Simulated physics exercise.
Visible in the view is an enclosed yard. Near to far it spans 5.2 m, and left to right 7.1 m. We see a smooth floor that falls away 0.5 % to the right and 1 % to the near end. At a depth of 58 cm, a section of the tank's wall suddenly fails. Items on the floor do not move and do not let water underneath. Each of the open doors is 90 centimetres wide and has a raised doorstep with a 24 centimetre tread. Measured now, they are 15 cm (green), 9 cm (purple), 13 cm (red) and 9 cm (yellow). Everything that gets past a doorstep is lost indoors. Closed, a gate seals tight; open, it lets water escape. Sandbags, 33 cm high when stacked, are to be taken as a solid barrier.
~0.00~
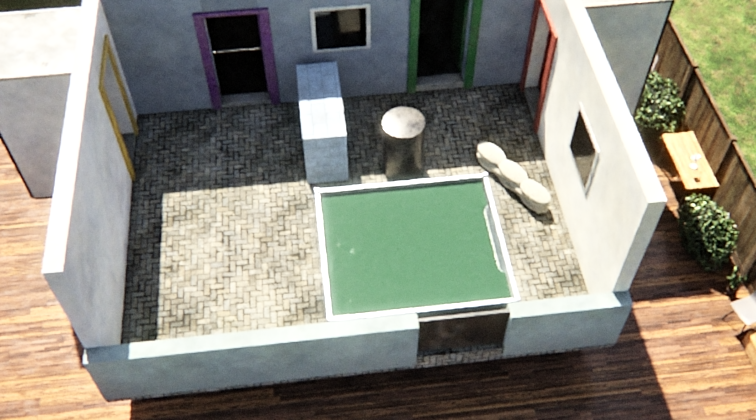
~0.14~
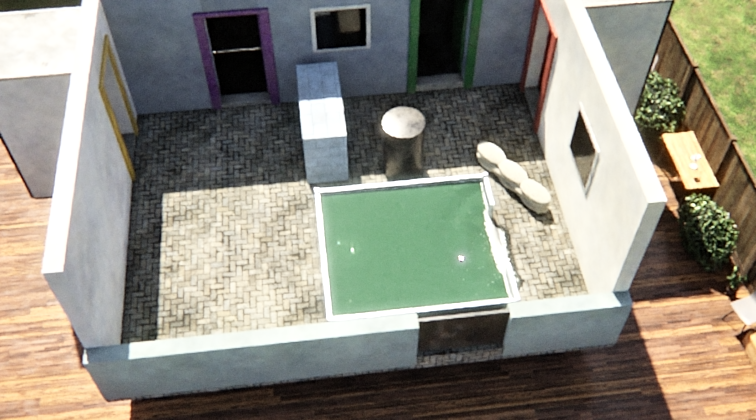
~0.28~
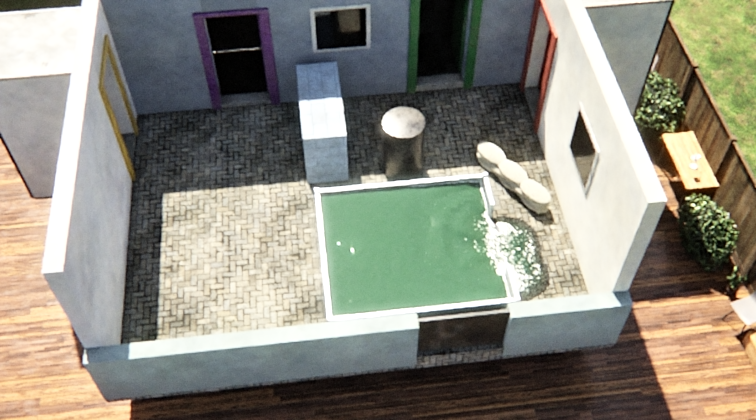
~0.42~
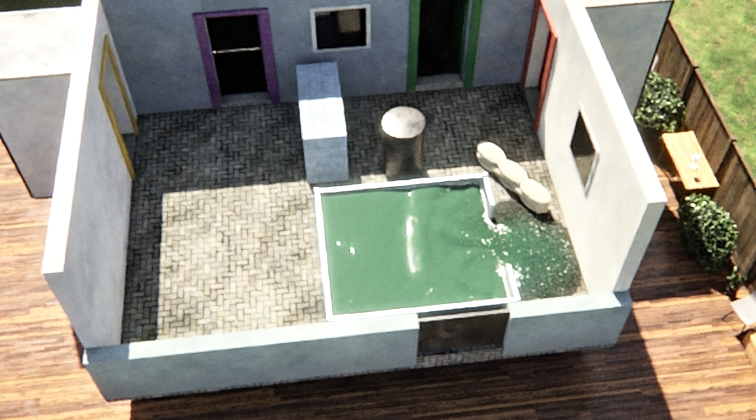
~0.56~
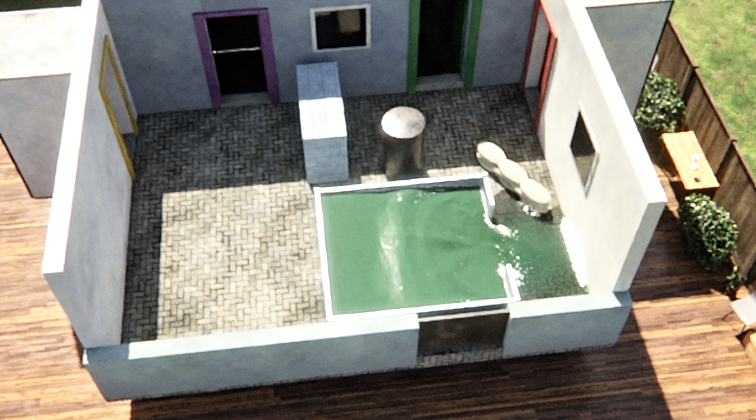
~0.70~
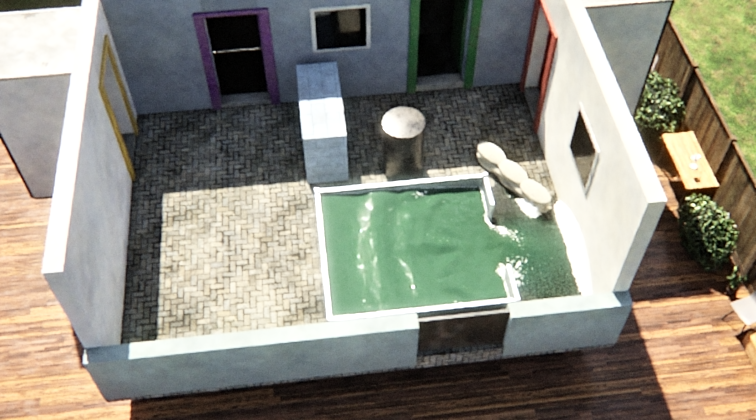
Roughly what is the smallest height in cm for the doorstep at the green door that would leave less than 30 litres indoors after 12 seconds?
Close to 9 cm.
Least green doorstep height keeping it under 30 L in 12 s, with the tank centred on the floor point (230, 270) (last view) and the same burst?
You'd need some 11.5 cm.
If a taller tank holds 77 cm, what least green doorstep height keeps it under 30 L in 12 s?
Then around 14.5 centimetres.
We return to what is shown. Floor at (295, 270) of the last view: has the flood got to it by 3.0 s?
At that moment it's not yet touched.
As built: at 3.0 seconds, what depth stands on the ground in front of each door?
Green door 8 cm, purple door 0 cm, red door 3 cm, yellow door 0 cm.
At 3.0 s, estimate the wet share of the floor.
Approximately 35 %.
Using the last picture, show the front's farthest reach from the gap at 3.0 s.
At about (195, 366).
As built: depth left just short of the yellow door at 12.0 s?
About 5.5 cm.
After 1.4 s water covers 15 % of the floor, deepest (54 cm) near (594, 324); it has not reached the green door.
After 3.0 s water covers 35 % of the floor, deepest (44 cm) near (591, 313); 8 cm at the green door, 0 litres in over its 15 cm doorstep.
After 12.0 s water covers 95 % of the floor, deepest (22 cm) near (594, 324); 14 cm at the green door, 0 litres in over its 15 cm doorstep.
At the green door as built, the water arrived by 2.3 s and peaked near 14 cm at 12.0 s.
Run again over the same 12 s with other heights there, 61 litres in over 7.5 cm, 15 litres over 10 cm. The limit of 30 litres is kept from about 9 cm up.
